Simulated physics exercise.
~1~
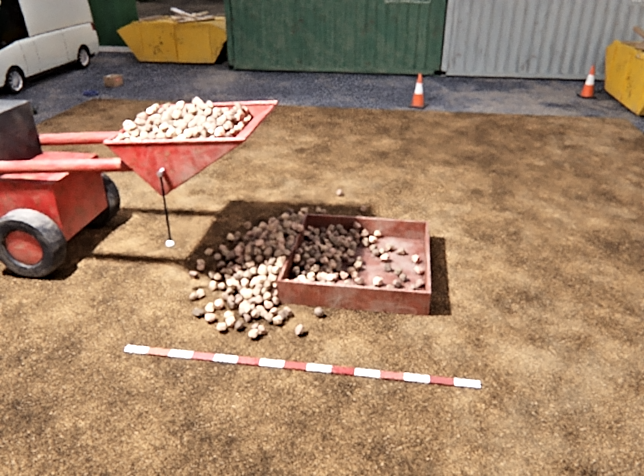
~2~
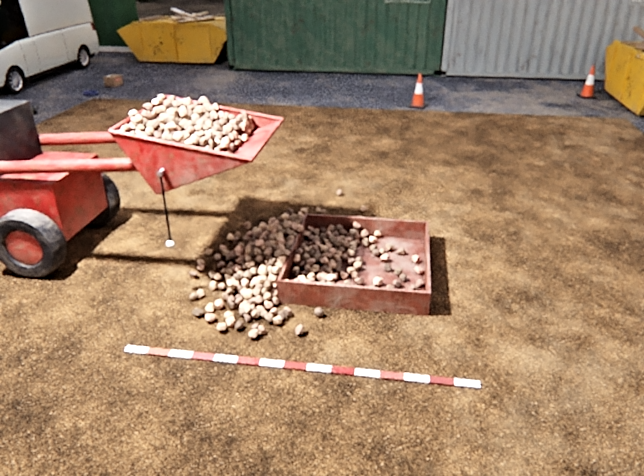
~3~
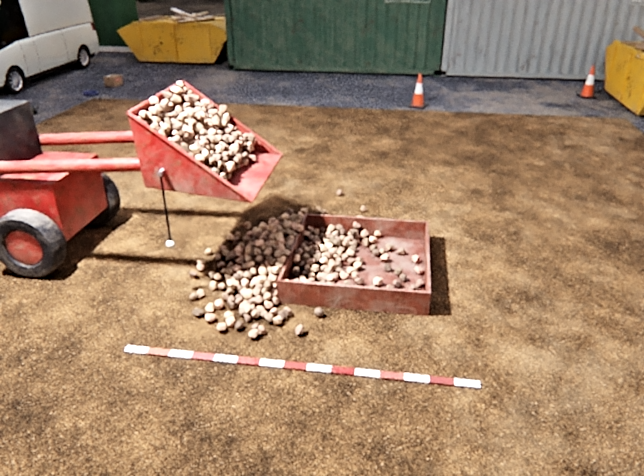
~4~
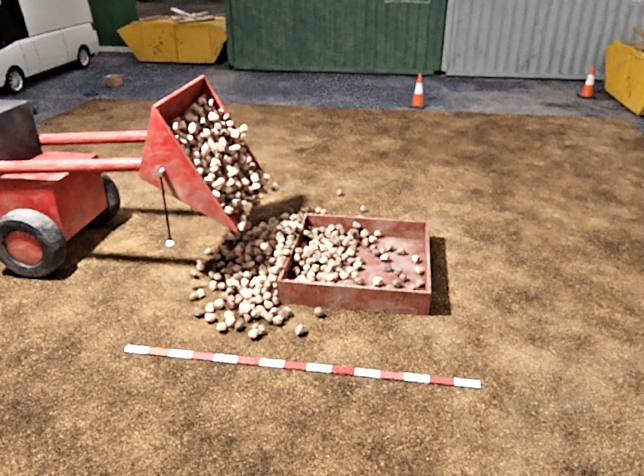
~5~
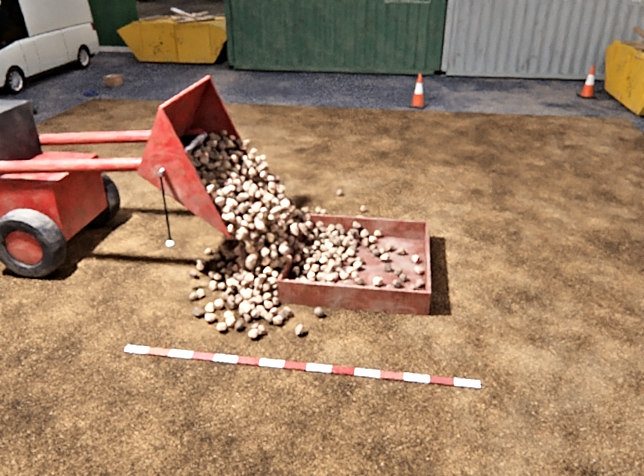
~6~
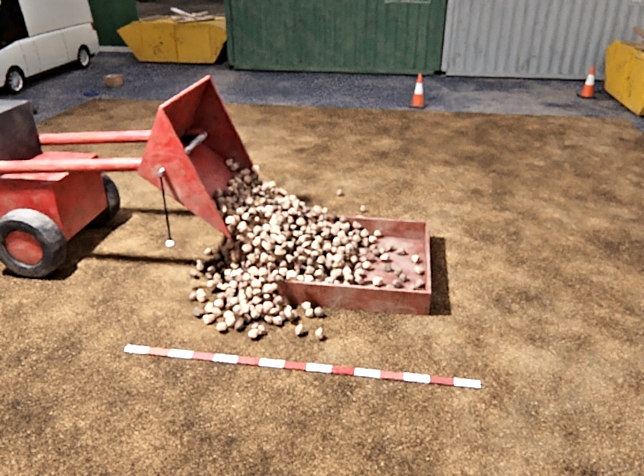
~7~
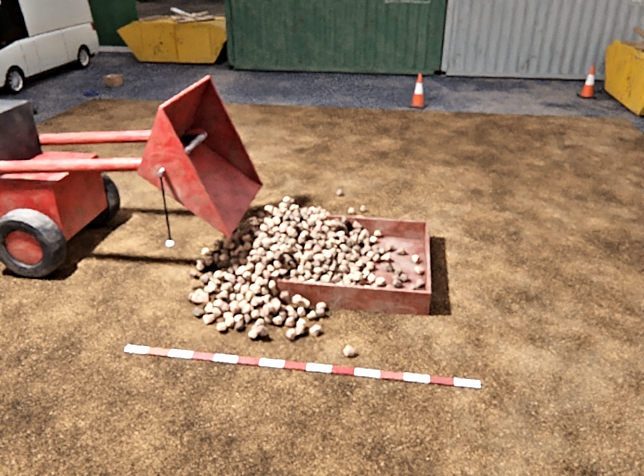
At first, a red loader at the left holds a bucket heaped with pale stones above a low red bin, where an earlier load lies partly inside and partly spilled on the brown ground. The bucket starts to tip forward, its stones staying in as it tilts. It steepens until the stones crowd its lower lip, then they pour out to the right onto the old pile. The bucket stops moving while the rest slide down and spread into the bin. It ends empty and still, with a larger heap lying against and over the bin's left side, the bin's right part still partly bare.
